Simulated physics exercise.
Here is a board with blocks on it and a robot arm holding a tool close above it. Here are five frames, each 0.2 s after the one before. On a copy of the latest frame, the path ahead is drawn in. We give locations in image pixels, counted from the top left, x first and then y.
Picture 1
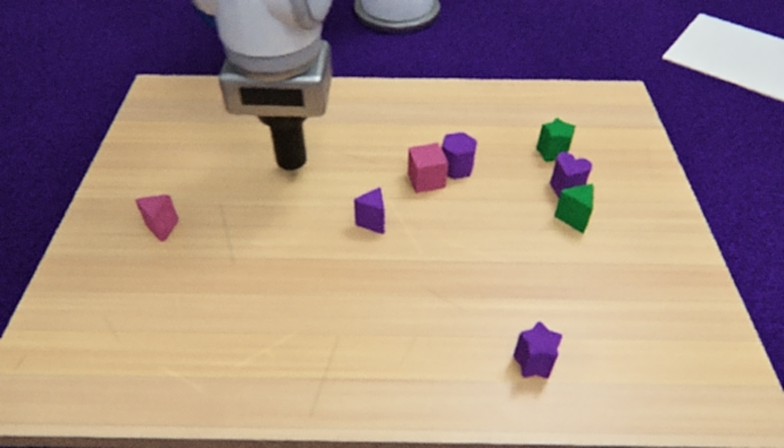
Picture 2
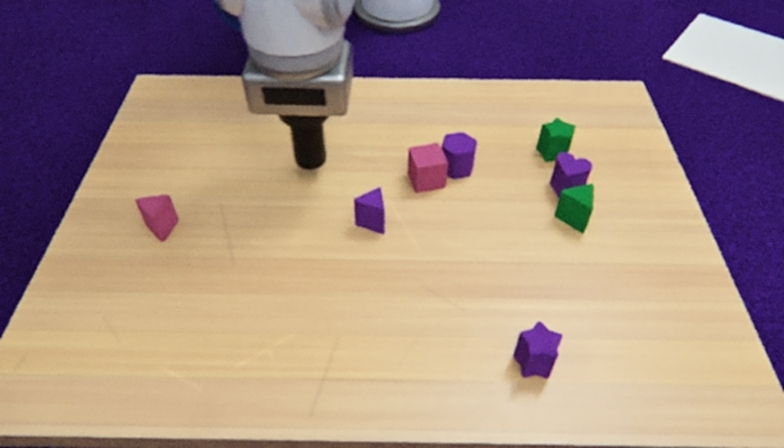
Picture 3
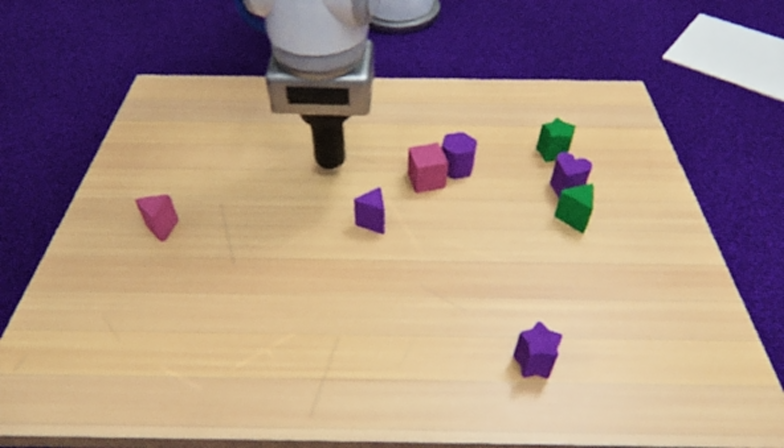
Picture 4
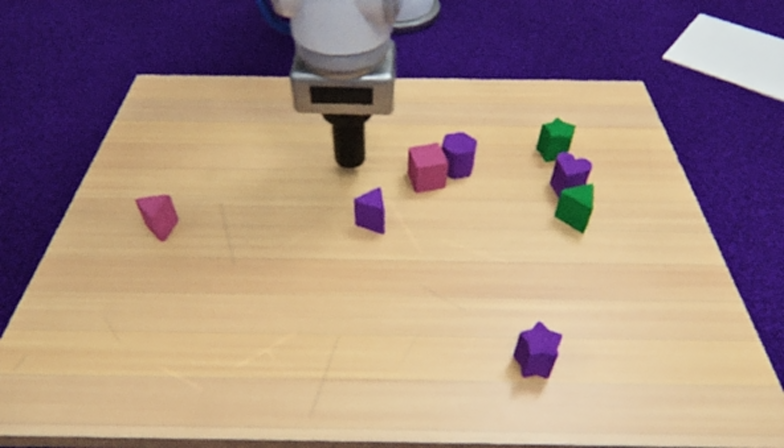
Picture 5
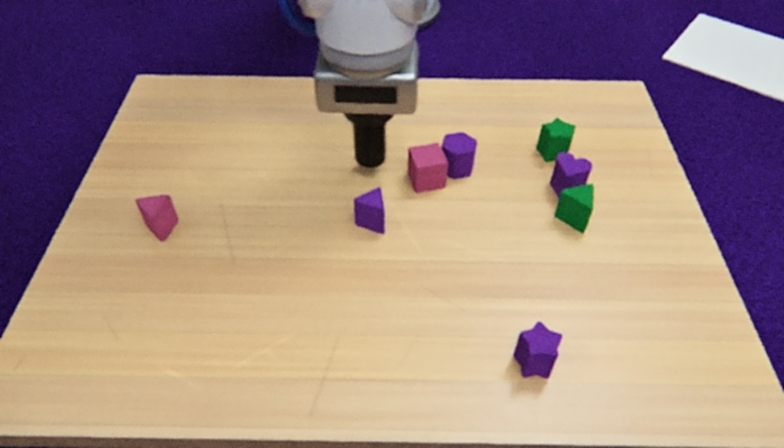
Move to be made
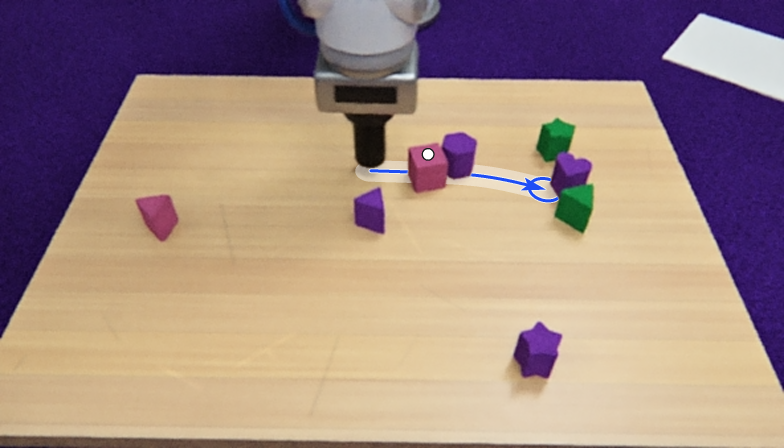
Robot arm moving its black tool slowly rightward above a wooden board, while the purple, pink and green blocks stay still.
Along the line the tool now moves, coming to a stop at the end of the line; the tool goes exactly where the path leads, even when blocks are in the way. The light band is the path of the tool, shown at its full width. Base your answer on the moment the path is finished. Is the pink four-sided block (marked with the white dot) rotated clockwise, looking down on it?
Yes
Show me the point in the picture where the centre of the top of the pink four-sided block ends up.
The spot you're after is about (482, 173) in the image.
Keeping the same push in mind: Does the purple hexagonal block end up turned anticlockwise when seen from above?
I believe so.
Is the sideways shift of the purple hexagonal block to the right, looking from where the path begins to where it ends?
No.
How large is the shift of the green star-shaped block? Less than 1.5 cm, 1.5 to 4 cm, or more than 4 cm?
The displacement of the green star-shaped block is below 1.5 cm.
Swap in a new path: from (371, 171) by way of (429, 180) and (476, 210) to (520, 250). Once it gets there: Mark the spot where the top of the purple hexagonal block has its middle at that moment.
It should be at about (479, 143).
Path on the board, from (371, 171) by way of (458, 174) to (545, 189); the dot is on the pink four-sided block.
On the path given first. One third of the way, tool (430, 161); pink four-sided block (457, 163), turned 45° clockwise; purple hexagonal block (479, 143), turned 50° anticlockwise.
Two thirds of the way, tool (489, 165); pink four-sided block (482, 172), turned 115° clockwise; purple hexagonal block (520, 140), turned 80° anticlockwise.
At the end, tool (549, 178); pink four-sided block (482, 173), turned 115° clockwise; purple hexagonal block (540, 139), turned 145° anticlockwise; green star-shaped block (563, 126); purple heart (583, 165).
